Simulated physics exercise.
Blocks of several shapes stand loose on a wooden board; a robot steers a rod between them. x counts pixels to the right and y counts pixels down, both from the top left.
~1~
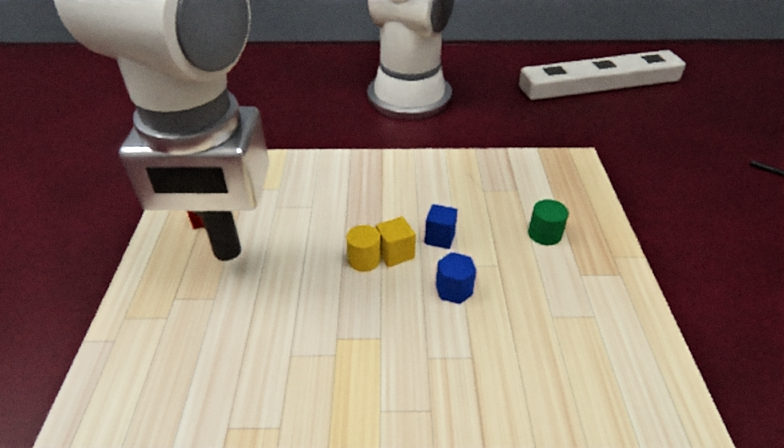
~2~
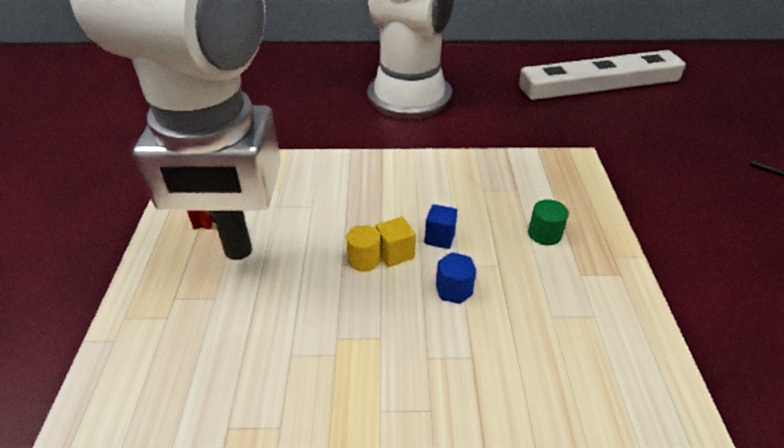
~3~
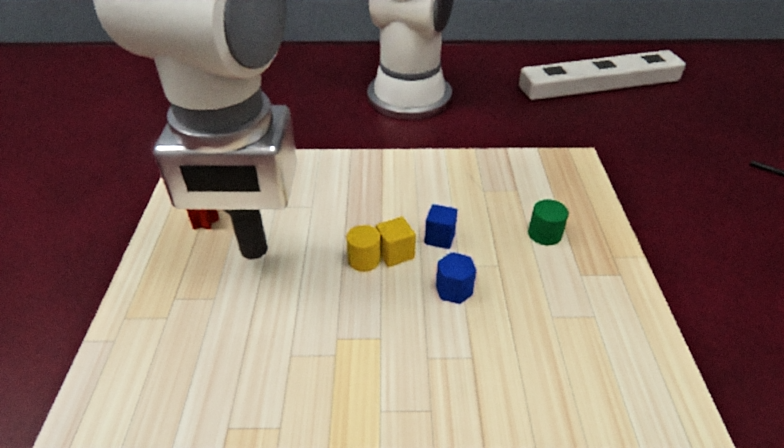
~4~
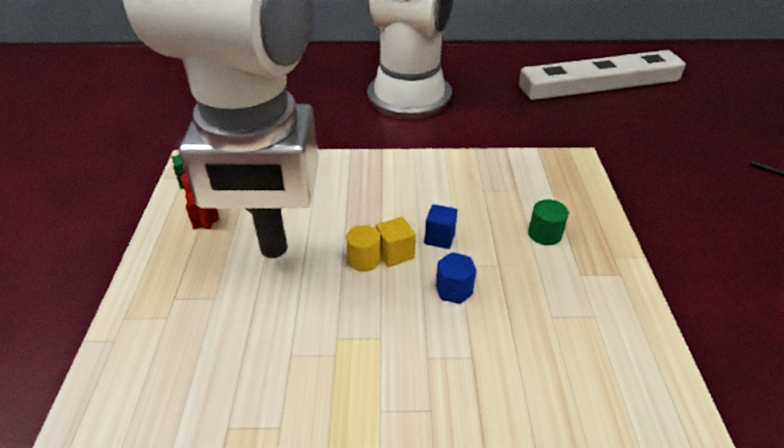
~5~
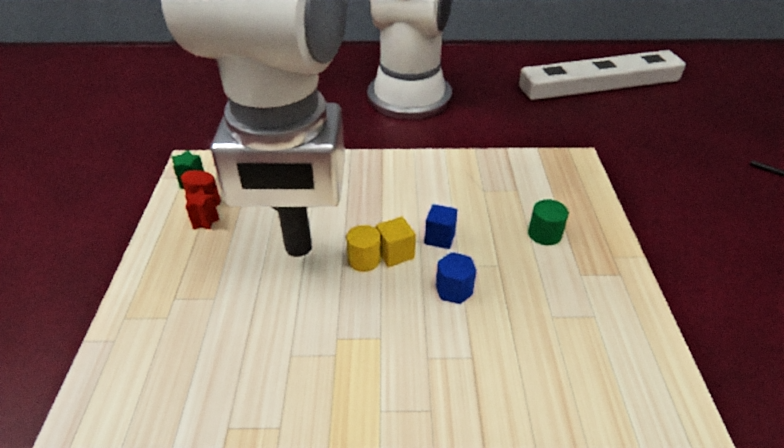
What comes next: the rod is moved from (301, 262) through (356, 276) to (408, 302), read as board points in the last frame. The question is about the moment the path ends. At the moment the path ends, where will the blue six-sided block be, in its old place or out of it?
The blue six-sided block will stay where it is.
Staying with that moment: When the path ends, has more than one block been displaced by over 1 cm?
Going by the path, yes.
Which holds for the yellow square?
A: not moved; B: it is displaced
I'll go with B - it is displaced.
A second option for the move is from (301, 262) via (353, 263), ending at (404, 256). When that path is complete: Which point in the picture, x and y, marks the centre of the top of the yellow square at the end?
It is going to be at (464, 220).
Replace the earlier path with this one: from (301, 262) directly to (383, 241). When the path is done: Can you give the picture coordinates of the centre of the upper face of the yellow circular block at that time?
The point I'd pick in the picture is (382, 239).
The first path, step by step. One third of the way, rod (337, 256); nothing pushed yet.
Two thirds of the way, rod (373, 270); yellow circular block (379, 236); yellow square (407, 224).
At the end, rod (408, 288); yellow circular block (379, 236); yellow square (407, 224); blue six-sided block still.
